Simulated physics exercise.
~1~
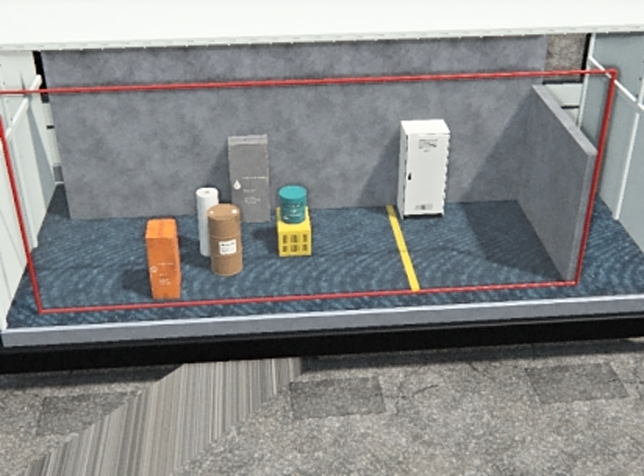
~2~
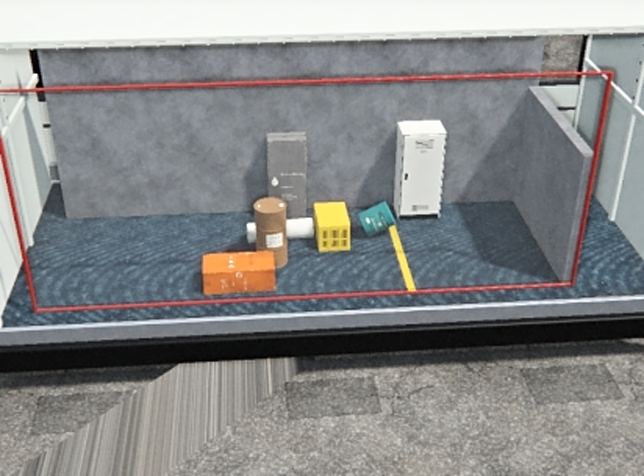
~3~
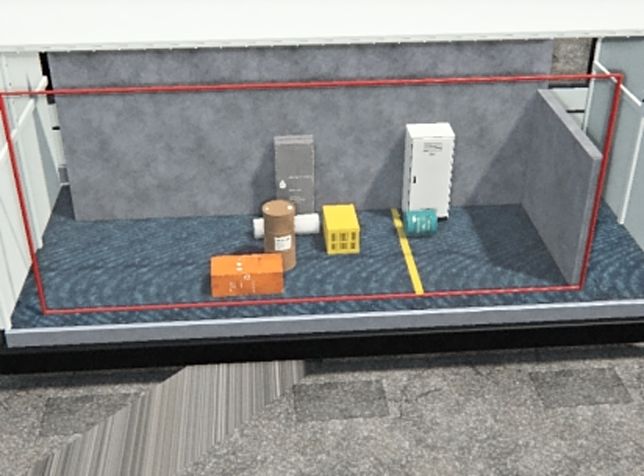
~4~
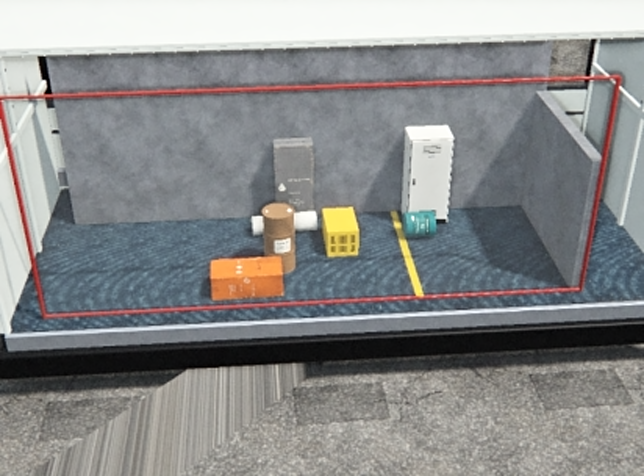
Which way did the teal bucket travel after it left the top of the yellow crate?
The teal bucket moved to the right, towards the white locker.
A teal bucket tumbled right off a yellow crate and ended on its side past the yellow line, while the crate and upright brown drum slid right and the orange box and white roll toppled, all stopping short of the line.
